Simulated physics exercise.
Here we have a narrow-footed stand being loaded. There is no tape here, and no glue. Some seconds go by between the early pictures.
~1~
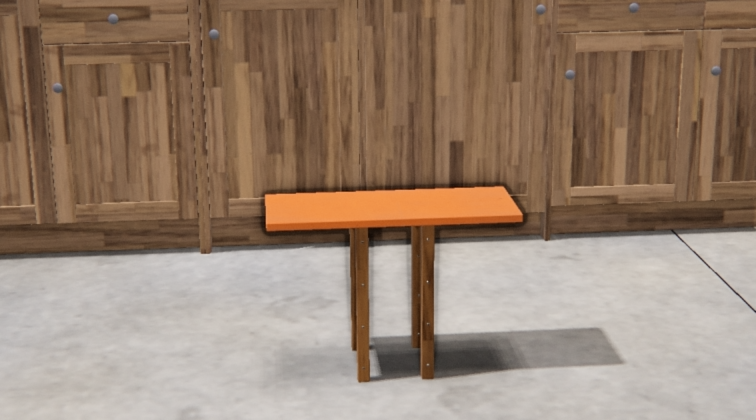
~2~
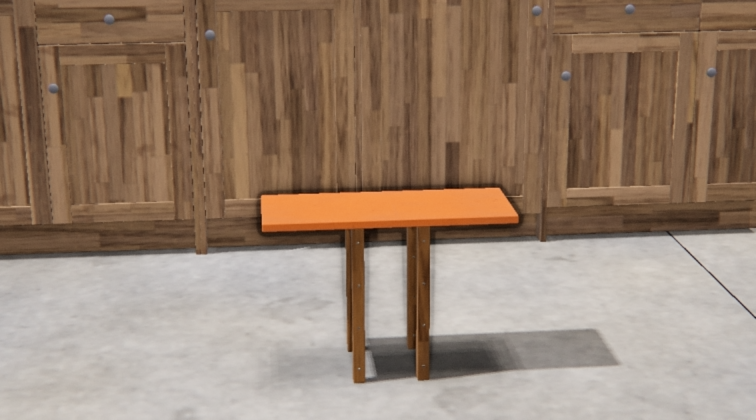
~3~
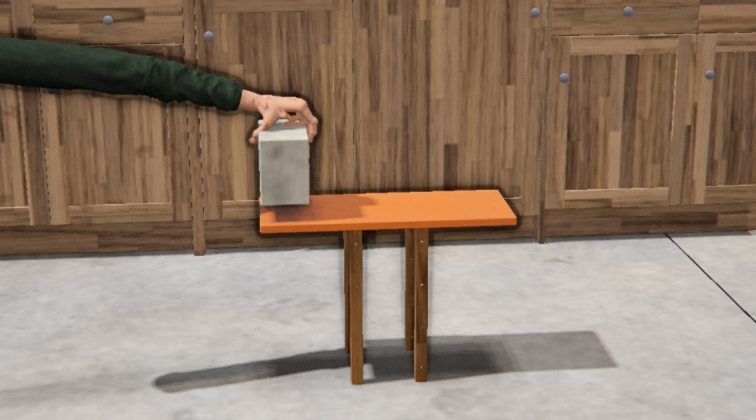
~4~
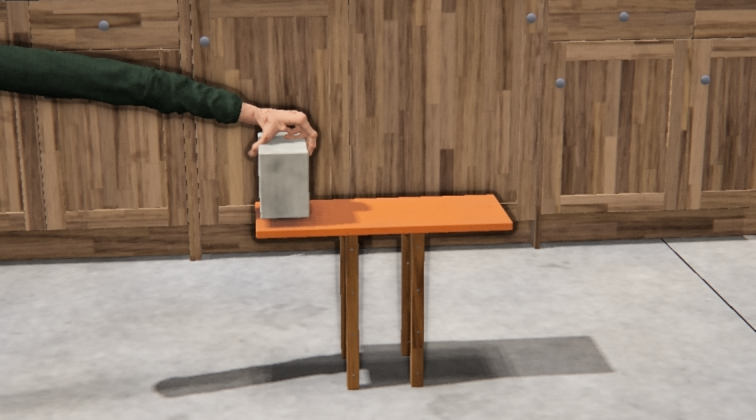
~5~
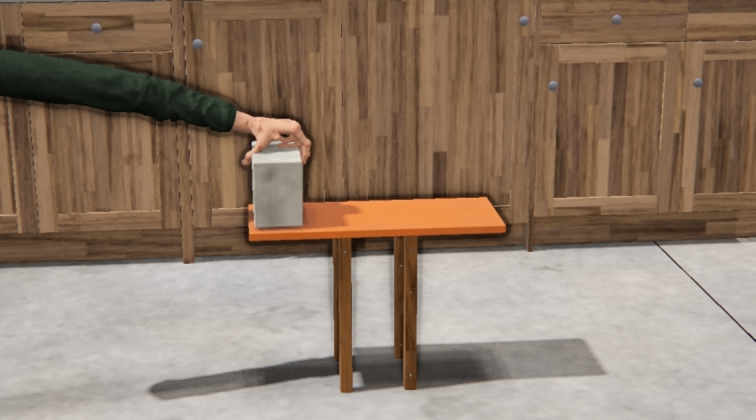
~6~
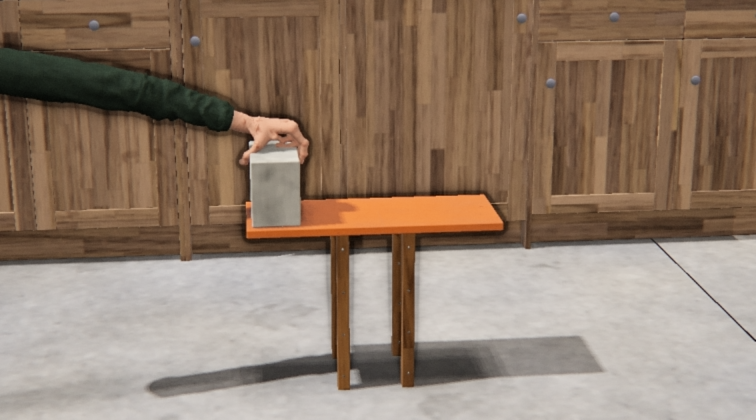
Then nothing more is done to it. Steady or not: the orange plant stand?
What you'd see is that the orange plant stand keels over.
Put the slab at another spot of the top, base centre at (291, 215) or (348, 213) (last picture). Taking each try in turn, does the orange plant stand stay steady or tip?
In that order, it falls over; stays put.
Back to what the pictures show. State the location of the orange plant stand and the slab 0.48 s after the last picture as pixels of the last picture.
The first one is at (300, 218) and the second one is at (196, 228).
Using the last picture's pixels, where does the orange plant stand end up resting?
Its centre ends up near (186, 275).
Then, 0.48 s later than the last frame, orange plant stand tilted by 25° near (300, 218).
Then, 0.68 s later than the last frame, orange plant stand tilted by 63° near (215, 272).
When it is over, the orange plant stand overbalances, near (186, 275).
